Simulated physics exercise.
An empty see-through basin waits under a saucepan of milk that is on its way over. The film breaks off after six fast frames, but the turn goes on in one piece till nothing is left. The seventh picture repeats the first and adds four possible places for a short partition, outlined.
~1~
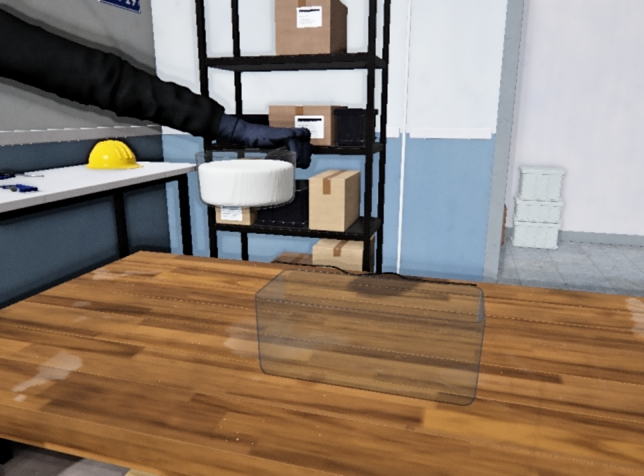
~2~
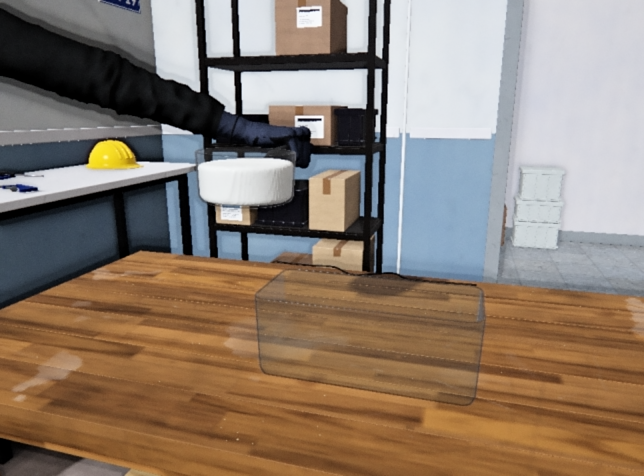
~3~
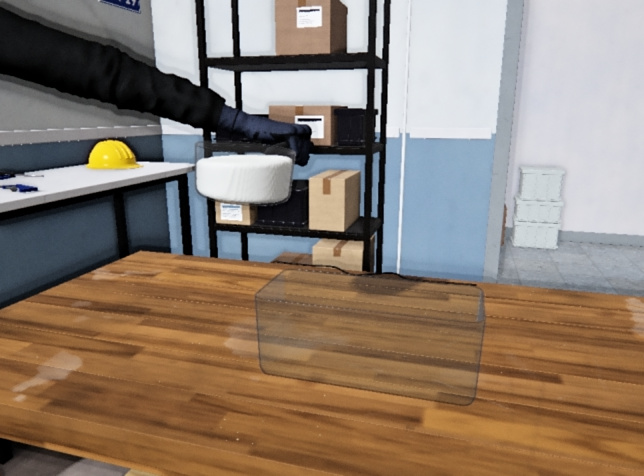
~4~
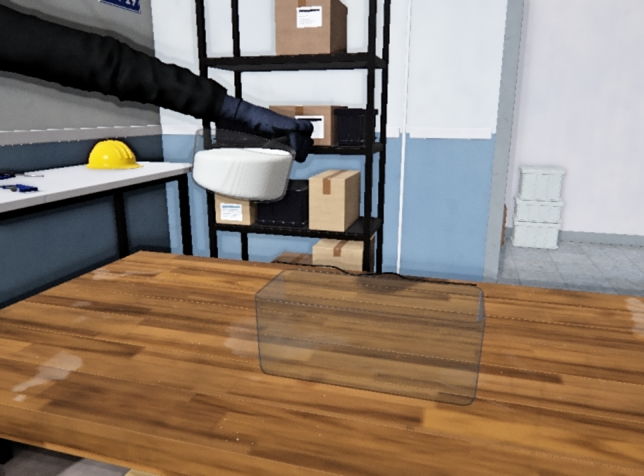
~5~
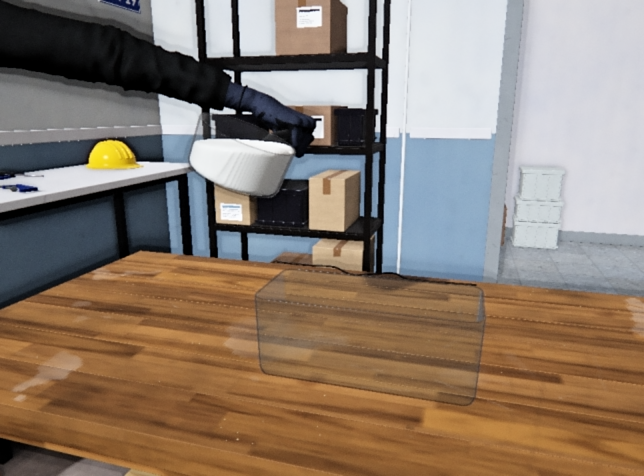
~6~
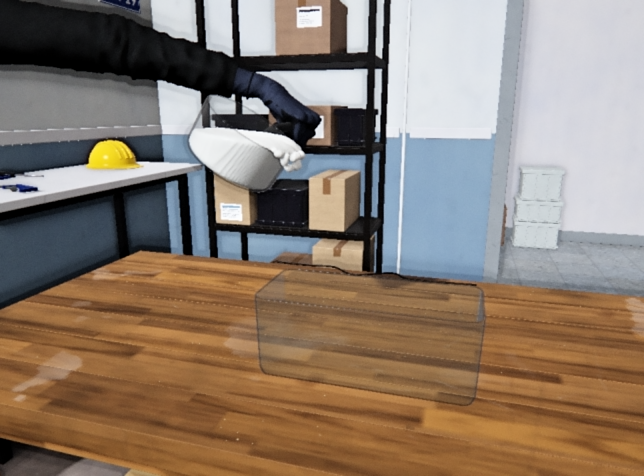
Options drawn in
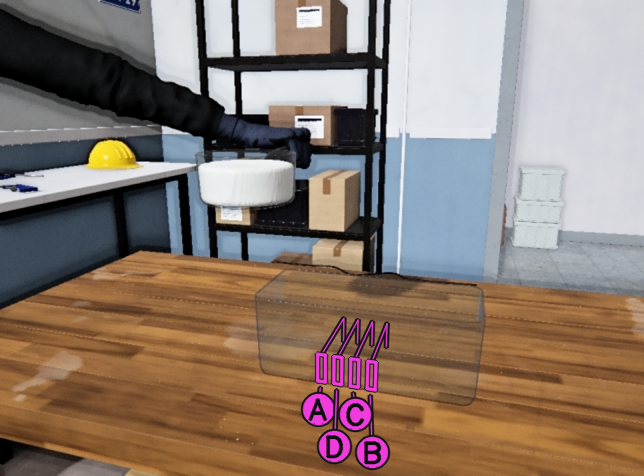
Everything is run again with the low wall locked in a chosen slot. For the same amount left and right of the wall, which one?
B is best.
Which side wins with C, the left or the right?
The right one.
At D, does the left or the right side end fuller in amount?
The right side.
On the marked copy, A at (320, 387); B at (370, 395); C at (353, 392); D at (336, 390).
With A, about 7 % ends left of the wall and 91 % right of it.
With B, about 47 % ends left of the wall and 51 % right of it.
With C, about 22 % ends left of the wall and 76 % right of it.
With D, about 10 % ends left of the wall and 88 % right of it.
